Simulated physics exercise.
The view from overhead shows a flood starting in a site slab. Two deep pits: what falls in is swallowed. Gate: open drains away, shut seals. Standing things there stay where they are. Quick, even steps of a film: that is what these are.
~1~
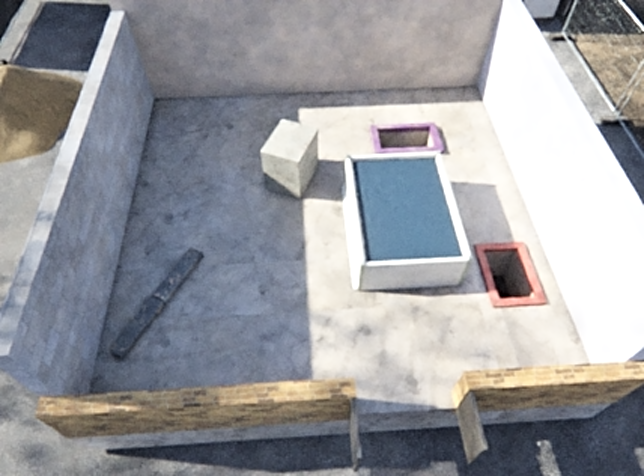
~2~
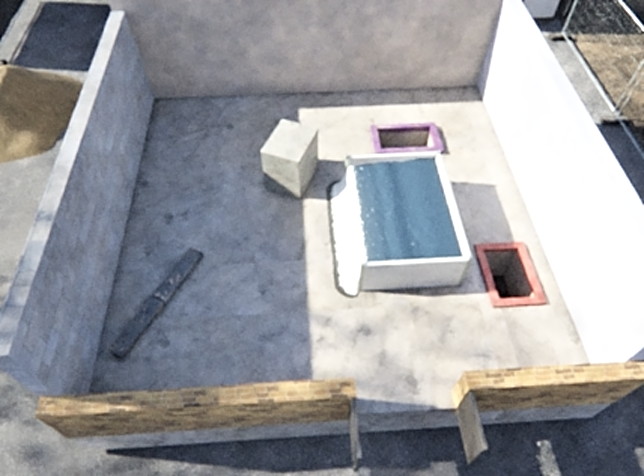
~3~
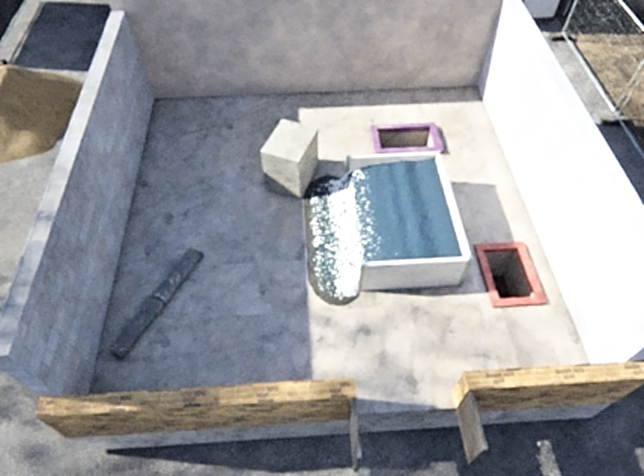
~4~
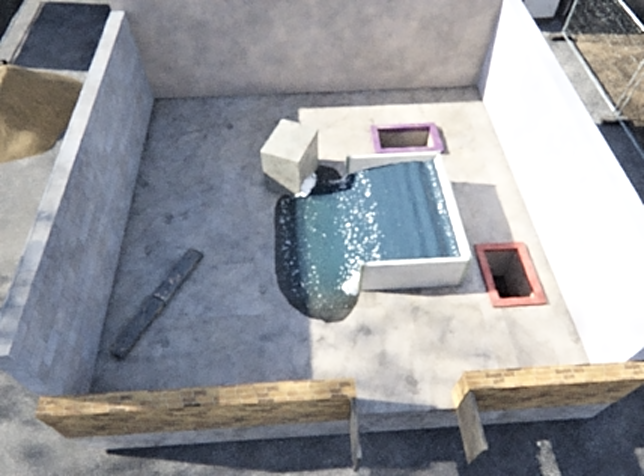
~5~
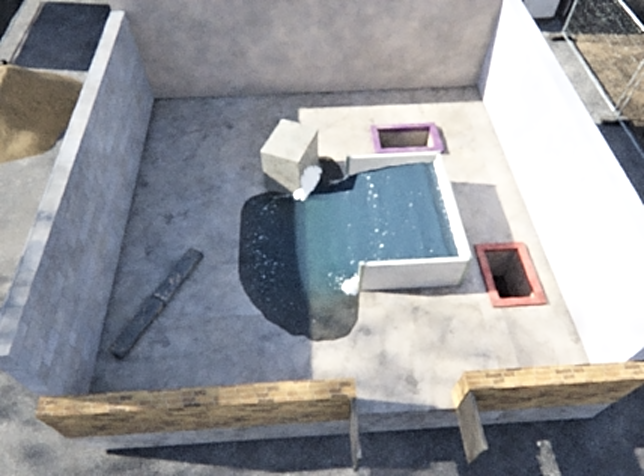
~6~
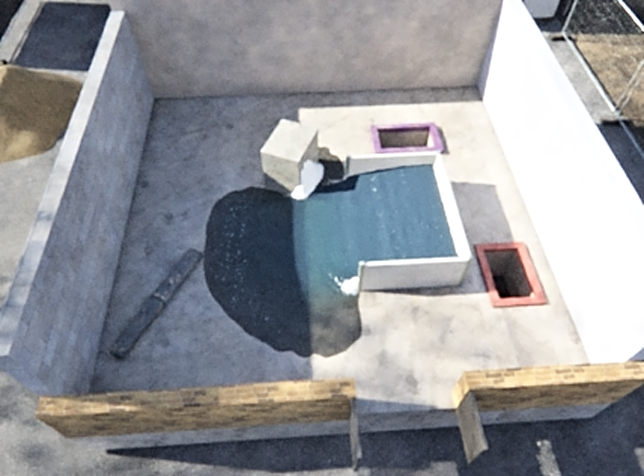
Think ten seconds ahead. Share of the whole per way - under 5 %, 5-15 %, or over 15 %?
In order: The gate soaks up scarcely any - beneath five per cent; the purple pit soaks up scarcely any - beneath five per cent; the red pit soaks up scarcely any - beneath five per cent.
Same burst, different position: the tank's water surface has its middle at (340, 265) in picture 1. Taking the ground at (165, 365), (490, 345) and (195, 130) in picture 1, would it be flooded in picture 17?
Going through the three spots, I'd say swamped, high and dry, high and dry.
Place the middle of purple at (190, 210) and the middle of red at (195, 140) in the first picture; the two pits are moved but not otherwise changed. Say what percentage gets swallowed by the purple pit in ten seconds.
Note: Purple pit, 10 percent.
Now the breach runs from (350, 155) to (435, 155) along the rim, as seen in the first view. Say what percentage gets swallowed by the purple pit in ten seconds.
About 30 percent ends up in the purple pit, by my reckoning.
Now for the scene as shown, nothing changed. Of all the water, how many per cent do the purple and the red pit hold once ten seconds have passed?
Near 0 and 2 in a hundred.
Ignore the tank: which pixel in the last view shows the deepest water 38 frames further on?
Check roughly (488, 297).
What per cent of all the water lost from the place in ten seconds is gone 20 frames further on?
My reading is near 0 per cent.
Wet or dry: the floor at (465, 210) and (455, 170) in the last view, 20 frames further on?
High and dry, then submerged.
A moment on, water covers 35 % of the floor; the gate 0 %, the purple pit 0 %, the red pit 0 %.
Next, water covers 45 % of the floor; the gate 0 %, the purple pit 0 %, the red pit 0 %.
Then, water covers 55 % of the floor; the gate 0 %, the purple pit 0 %, the red pit 0 %.
Later, water covers 80 % of the floor; the gate 1 %, the purple pit 0 %, the red pit 0 %.
In the end, water covers 95 % of the floor; the gate 3 %, the purple pit 0 %, the red pit 2 %.
